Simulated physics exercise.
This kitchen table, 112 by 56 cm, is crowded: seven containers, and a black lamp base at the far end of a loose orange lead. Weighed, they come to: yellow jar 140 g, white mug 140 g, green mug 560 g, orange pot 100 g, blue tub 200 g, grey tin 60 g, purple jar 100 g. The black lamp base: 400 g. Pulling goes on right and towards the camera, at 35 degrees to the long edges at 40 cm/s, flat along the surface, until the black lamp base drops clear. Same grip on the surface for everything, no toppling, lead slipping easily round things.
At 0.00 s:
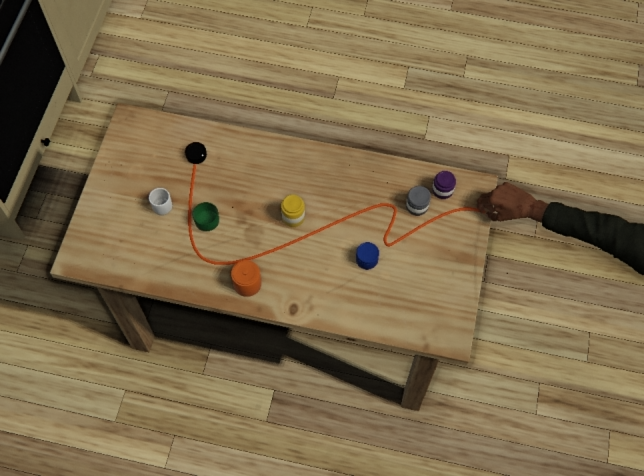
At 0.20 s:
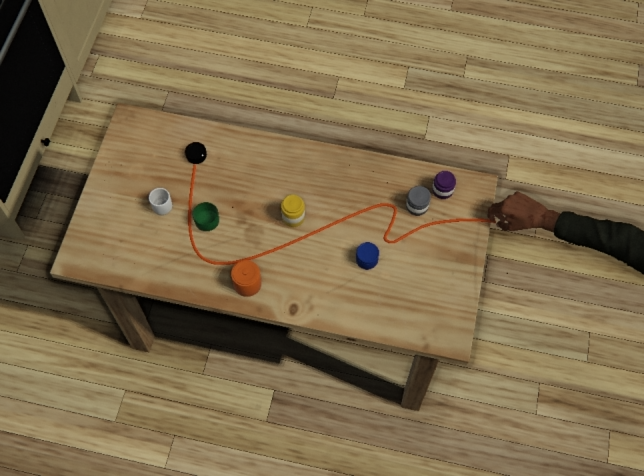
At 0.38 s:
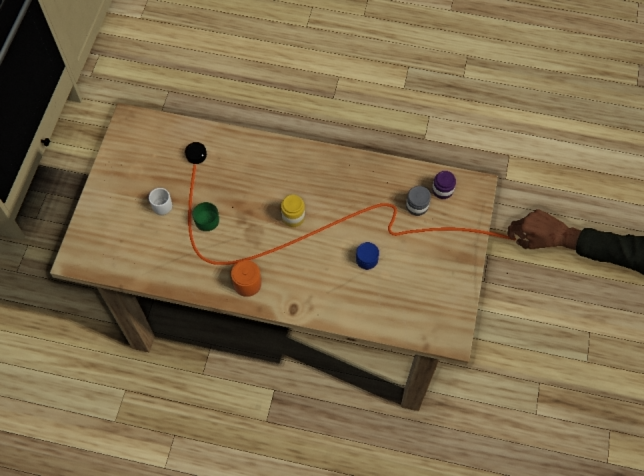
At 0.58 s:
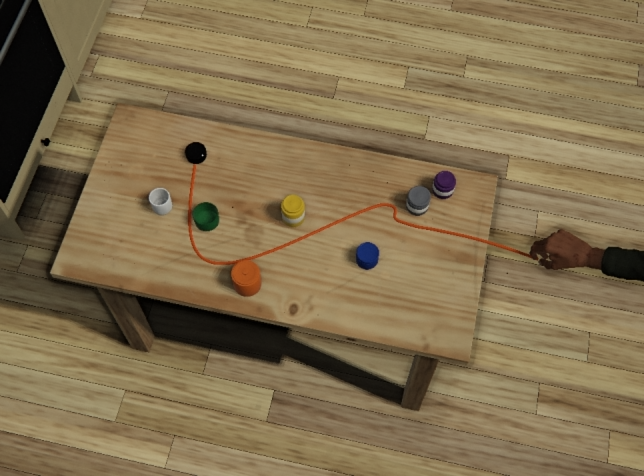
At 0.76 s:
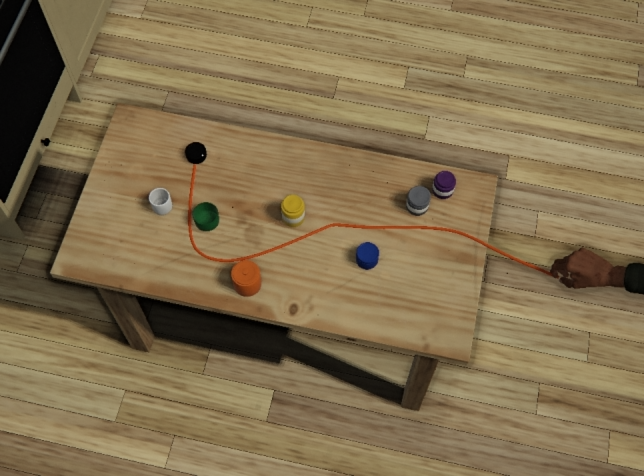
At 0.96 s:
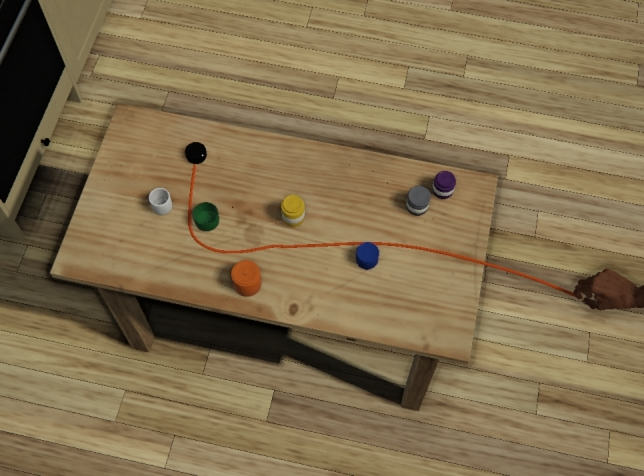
A hand pulls a loose orange cord rightward across a wooden table, straightening its bends.
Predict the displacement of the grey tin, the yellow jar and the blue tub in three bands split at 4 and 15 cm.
The grey tin hardly moves, the yellow jar hardly moves, the blue tub slides into the middle band.
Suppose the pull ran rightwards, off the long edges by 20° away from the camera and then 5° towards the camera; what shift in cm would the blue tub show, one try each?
First try roughly 0 cm, second try roughly 2 cm.
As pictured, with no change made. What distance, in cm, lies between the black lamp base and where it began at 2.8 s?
Around 48 cm from where it began.
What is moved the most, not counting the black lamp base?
The one in question is the green mug.
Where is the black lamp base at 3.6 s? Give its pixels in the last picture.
Pixel estimate: Close to (442, 290).
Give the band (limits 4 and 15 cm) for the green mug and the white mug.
The green mug slides into the middle band, the white mug hardly moves.
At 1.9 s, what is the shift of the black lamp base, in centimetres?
It is around 22 centimetres away from its start by then.
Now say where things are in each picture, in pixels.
In the first picture, shows, lamp base (195, 151); grey tin (419, 196); yellow jar (293, 203); blue tub (368, 252); lead through (399, 240) (351, 216) (250, 258) (190, 217); 0 cm pulled.
In the second picture, shows, lead through (394, 219) (250, 258); 4 cm pulled.
In the third picture, shows, lead through (394, 219) (250, 258); 11 cm pulled.
In the fourth picture, shows, lead through (395, 219) (250, 258); 19 cm pulled.
In the fifth picture, shows, lead through (418, 227) (253, 256); 26 cm pulled.
In the sixth picture, shows, lamp base (195, 151); grey tin (419, 196); yellow jar (293, 203); blue tub (368, 252); lead through (485, 264) (374, 243) (263, 248) (190, 217); 34 cm pulled.
By 1.9 s the black lamp base has slid 21 cm, and the shifts are, green mug 10 cm.
By 2.8 s the black lamp base has slid 48 cm, and the shifts are, green mug 10 cm, blue tub 3 cm.
By 3.6 s the black lamp base has slid 79 cm, and the shifts are, green mug 10 cm, blue tub 6 cm.
By 4.2 s the black lamp base is off the top, and the shifts are, green mug 10 cm, blue tub 6 cm at (374, 274), yellow jar 0 cm at (293, 203), grey tin 0 cm at (419, 196).
